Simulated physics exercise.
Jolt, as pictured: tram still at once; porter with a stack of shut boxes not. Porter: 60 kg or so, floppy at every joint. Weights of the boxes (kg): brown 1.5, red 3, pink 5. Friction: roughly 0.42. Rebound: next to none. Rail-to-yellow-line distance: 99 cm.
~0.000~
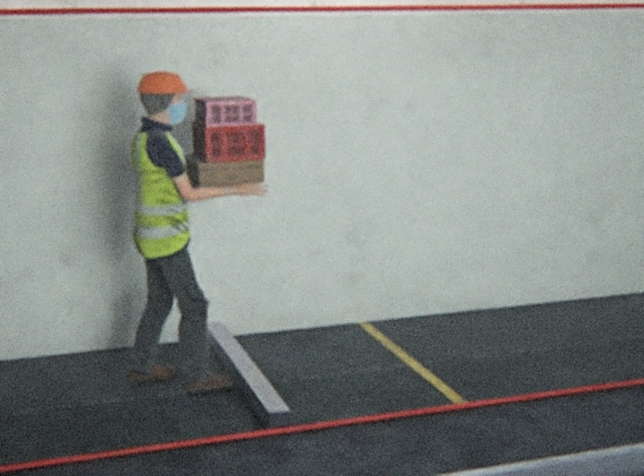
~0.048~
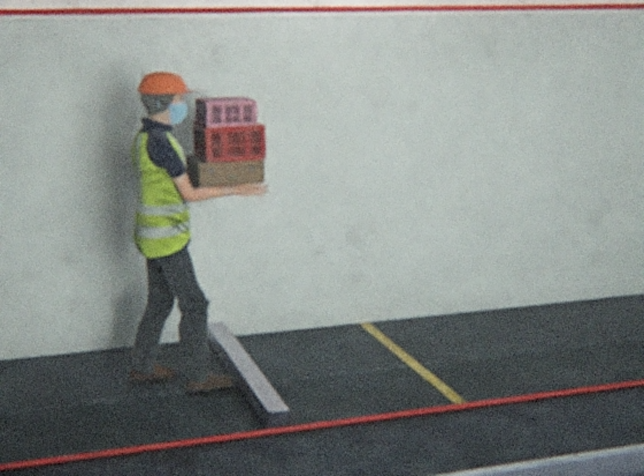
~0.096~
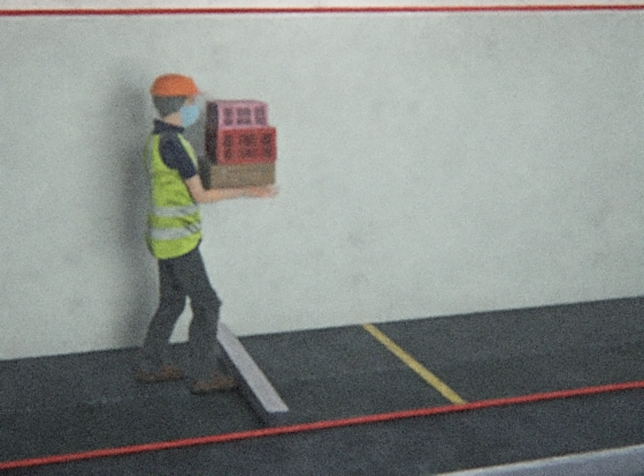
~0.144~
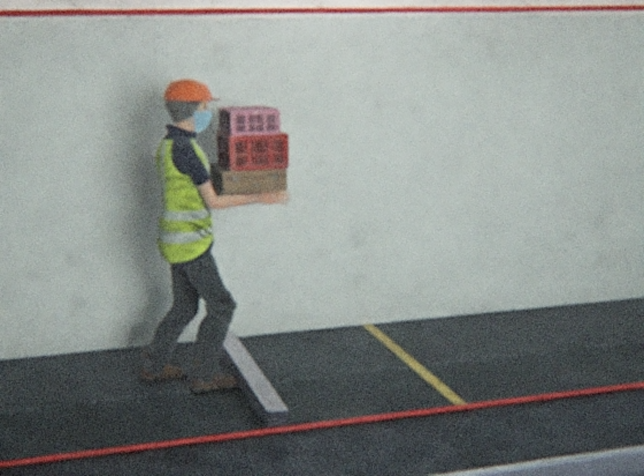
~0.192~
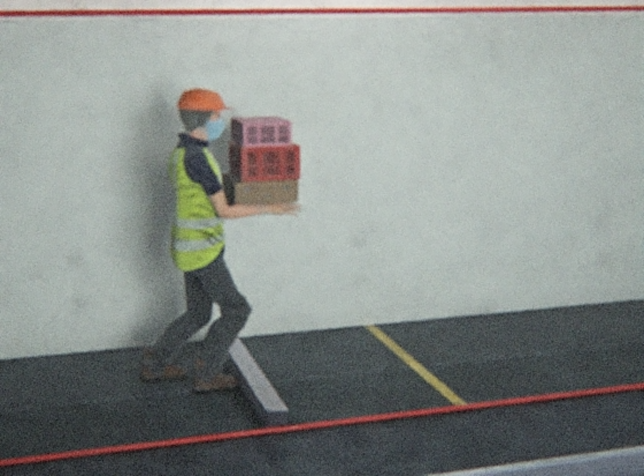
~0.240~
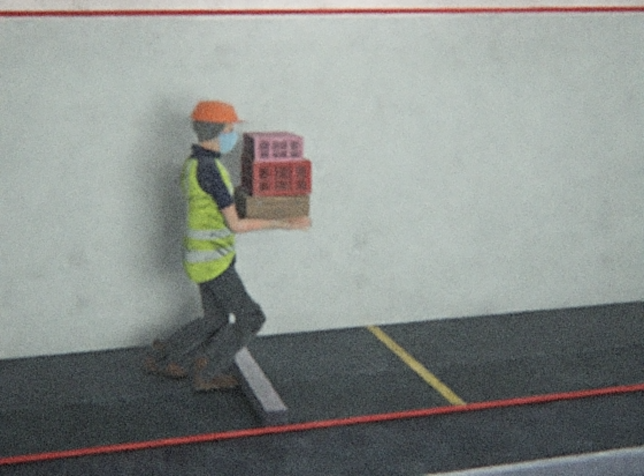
A porter in an orange cap, face mask and yellow-green vest stands at the left, holding a pink crate, a red crate and a brown box stacked on his forearms. He shifts slightly right, then leans farther right and sinks lower, knees bending, the stack moving with him above the dark floor.
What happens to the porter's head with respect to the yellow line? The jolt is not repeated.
Looks like it pulls up before the line.
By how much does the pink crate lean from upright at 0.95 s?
Roughly 170 degrees.
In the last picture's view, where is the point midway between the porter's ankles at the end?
About pixel (223, 378).
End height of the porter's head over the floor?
10 cm up.
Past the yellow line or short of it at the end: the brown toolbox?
Brown toolbox stops before the line.
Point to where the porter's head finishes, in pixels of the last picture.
The head finishes close to (397, 373).
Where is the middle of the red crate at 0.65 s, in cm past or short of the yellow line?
About 30 cm short of it.
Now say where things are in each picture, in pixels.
Porter's head (157, 113), brown toolbox (224, 168), pink crate (225, 111), yellow line (441, 386), in the first frame.
Porter's head (158, 114), brown toolbox (224, 168), pink crate (226, 111), in the second frame.
Porter's head (170, 116), brown toolbox (235, 170), pink crate (237, 114), in the third frame.
Porter's head (183, 121), brown toolbox (247, 176), pink crate (249, 120), in the fourth frame.
Porter's head (195, 129), brown toolbox (259, 187), pink crate (261, 131), in the fifth frame.
Porter's head (208, 141), brown toolbox (270, 201), pink crate (273, 146), yellow line (441, 388). Everything loose set off at about 1.2 m/s, in the sixth frame.
After 0.45 s the porter's head is 76 cm short of the yellow line, near (274, 205) in the last picture's view; the brown toolbox 60 cm short of the yellow line, tilted 45°.
After 0.65 s the porter's head is 40 cm short of the yellow line, near (349, 308) in the last picture's view.
After 0.95 s the porter's head is 27 cm short of the yellow line, near (383, 338) in the last picture's view.
When all is still (2.0 s), brown toolbox stops short of the yellow line; pink crate crosses the yellow line; porter's head stops short of the yellow line.
